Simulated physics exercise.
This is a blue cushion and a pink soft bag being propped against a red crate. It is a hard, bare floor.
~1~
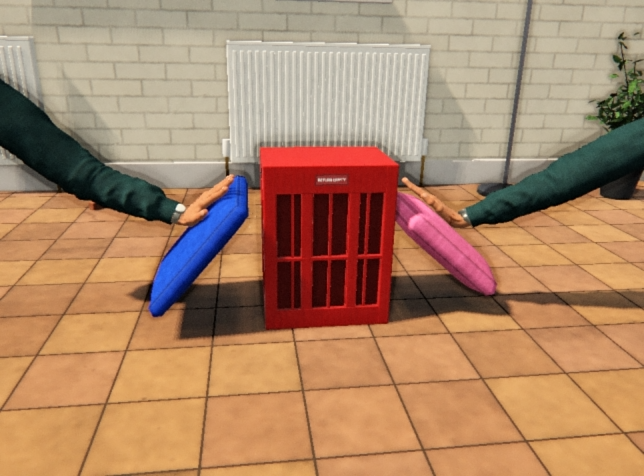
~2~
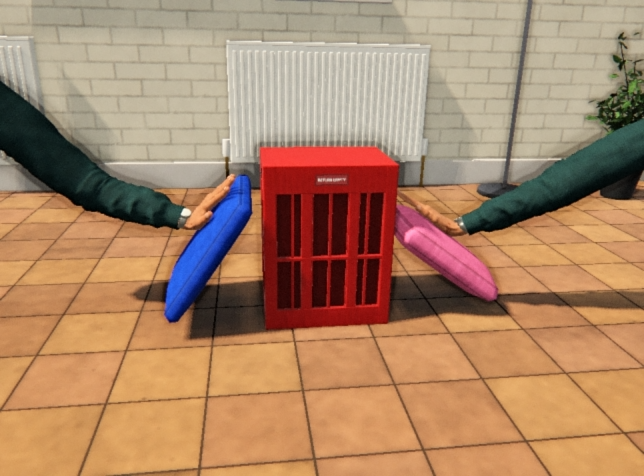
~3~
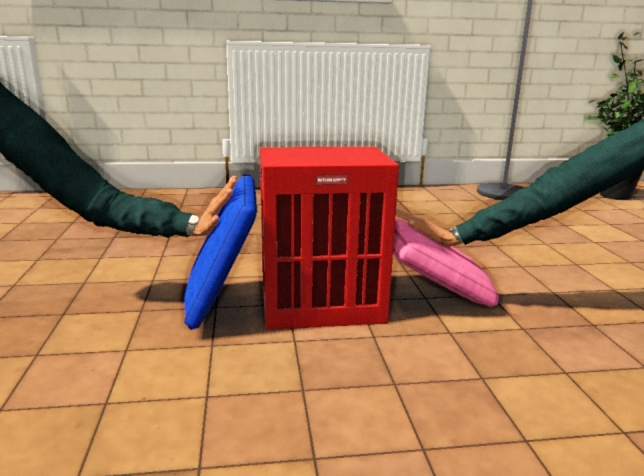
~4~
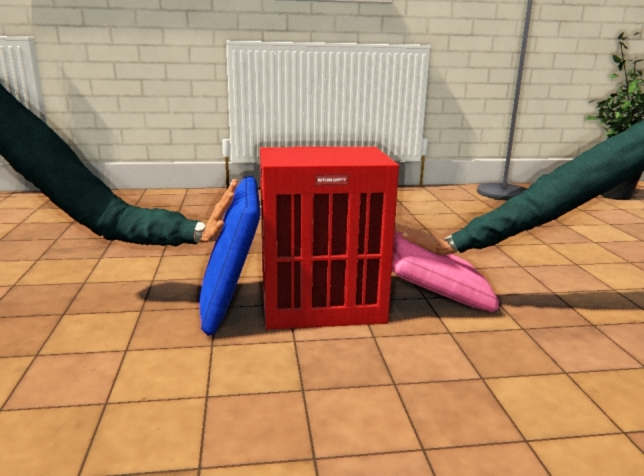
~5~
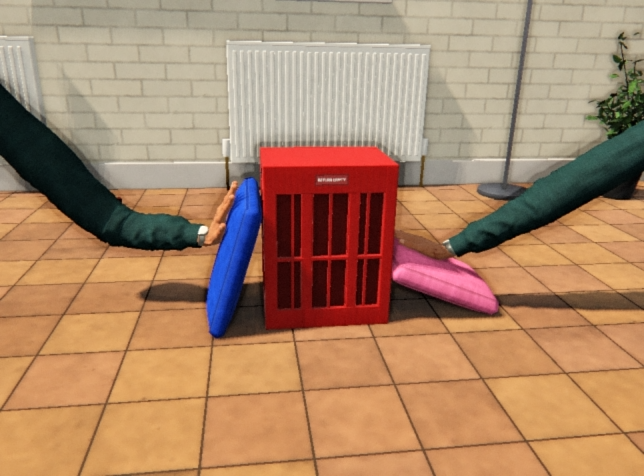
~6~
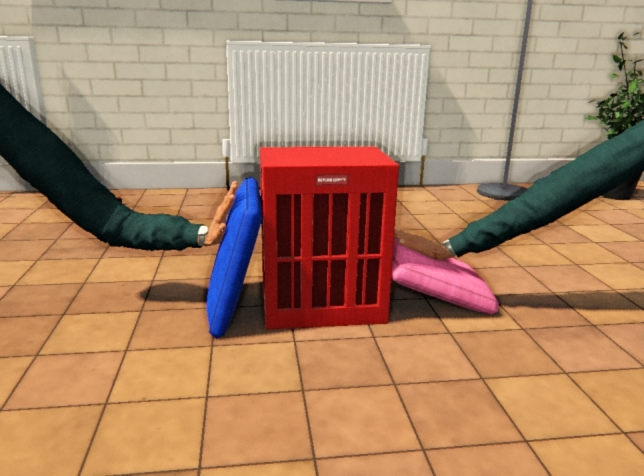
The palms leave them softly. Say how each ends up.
The blue cushion remains propped up; the pink soft bag slips and lies down.
Then, 0.26 s on from there, cushion propped as before near (235, 253); soft bag flat on the floor near (434, 287).
Then, 0.48 s on from there, cushion propped as before near (235, 253); soft bag flat on the floor near (434, 288).
In the end, cushion propped as before near (235, 253); soft bag flat on the floor near (434, 287). The blue cushion keeps leaning and the pink soft bag slumps to the floor.
